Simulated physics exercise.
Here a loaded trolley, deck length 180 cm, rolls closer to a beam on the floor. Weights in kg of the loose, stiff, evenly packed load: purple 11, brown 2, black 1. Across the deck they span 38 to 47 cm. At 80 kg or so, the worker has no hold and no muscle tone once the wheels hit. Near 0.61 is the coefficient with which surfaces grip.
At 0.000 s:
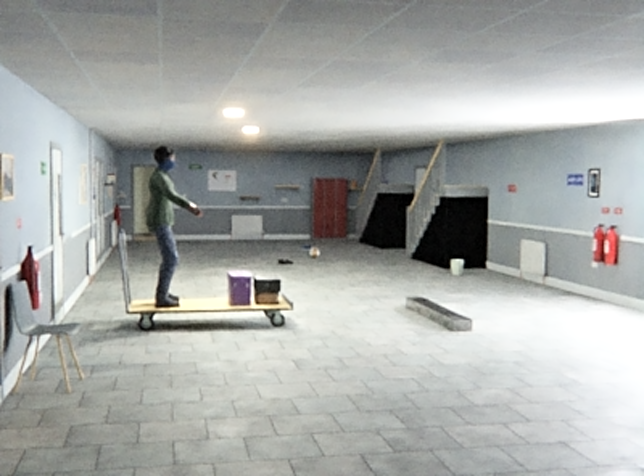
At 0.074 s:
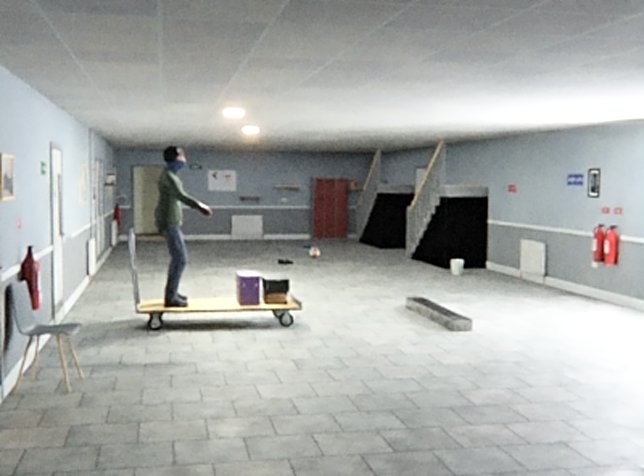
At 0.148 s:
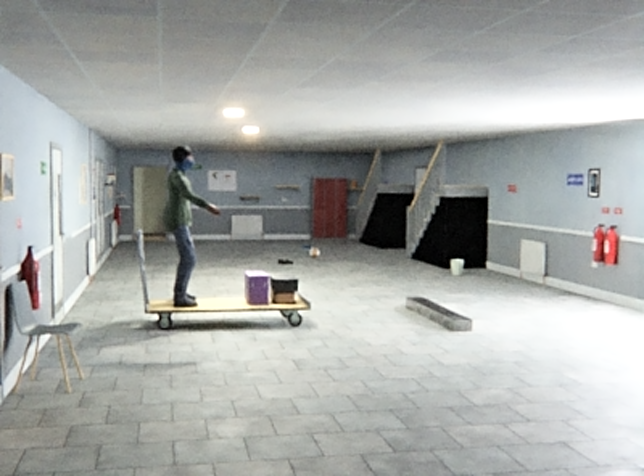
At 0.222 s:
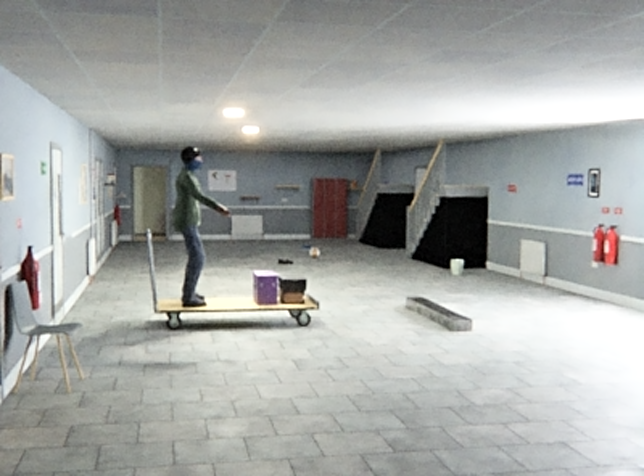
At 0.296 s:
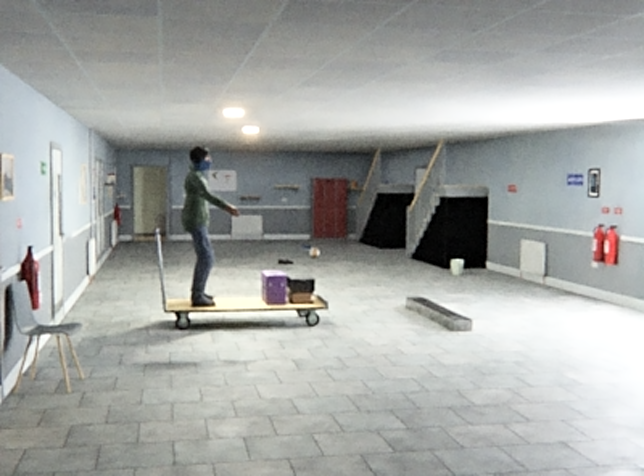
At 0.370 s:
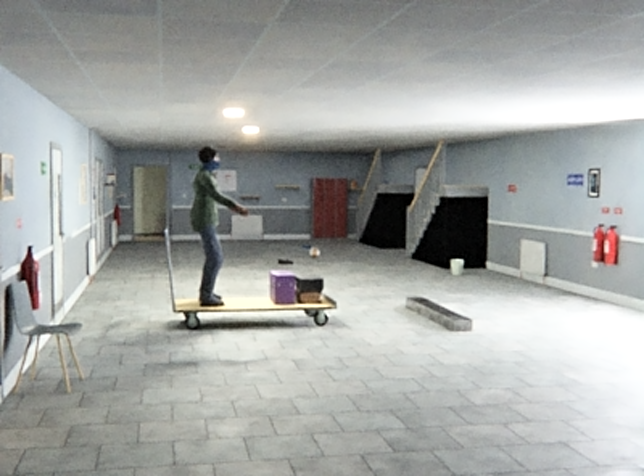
A person in a green top stood on a flat trolley, one arm held forward, as it rolled slowly right across the tiled floor, carrying a purple box and a black crate nearer a low beam.
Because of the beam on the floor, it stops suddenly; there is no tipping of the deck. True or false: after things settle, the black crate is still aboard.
True.
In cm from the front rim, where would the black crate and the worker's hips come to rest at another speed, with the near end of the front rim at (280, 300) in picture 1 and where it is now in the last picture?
Black overshoots the rim by 50 cm, while the hips stay 70 cm short of it.
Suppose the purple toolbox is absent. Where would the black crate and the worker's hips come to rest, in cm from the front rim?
In that case the black one ends 10 cm behind the front rim and the hips 120 cm behind it.
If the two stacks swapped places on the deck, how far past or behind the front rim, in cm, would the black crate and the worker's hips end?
You'd see black sitting 40 cm back from the rim and the hips 120 cm back.
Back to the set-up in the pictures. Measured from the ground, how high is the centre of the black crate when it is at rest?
Its centre ends some 45 cm up.
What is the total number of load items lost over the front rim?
0.
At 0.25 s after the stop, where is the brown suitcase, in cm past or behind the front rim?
Roughly 15 cm behind it.
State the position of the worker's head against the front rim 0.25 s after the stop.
Position: Approx. 110 cm behind the front rim.
Impact comes at 1.34 s.
After 1.59 s the black crate is 8 cm behind the rim, tilted 0°, near (429, 281) in the last picture's view.
After 1.89 s the black crate is 8 cm behind the rim, tilted 0°, near (429, 281) in the last picture's view.
After 2.34 s the black crate is 8 cm behind the rim, tilted 0°, near (429, 281) in the last picture's view.
When all is still (2.6 s), nothing is past the rim; behind it, purple toolbox, brown suitcase, black crate and the worker's hips.
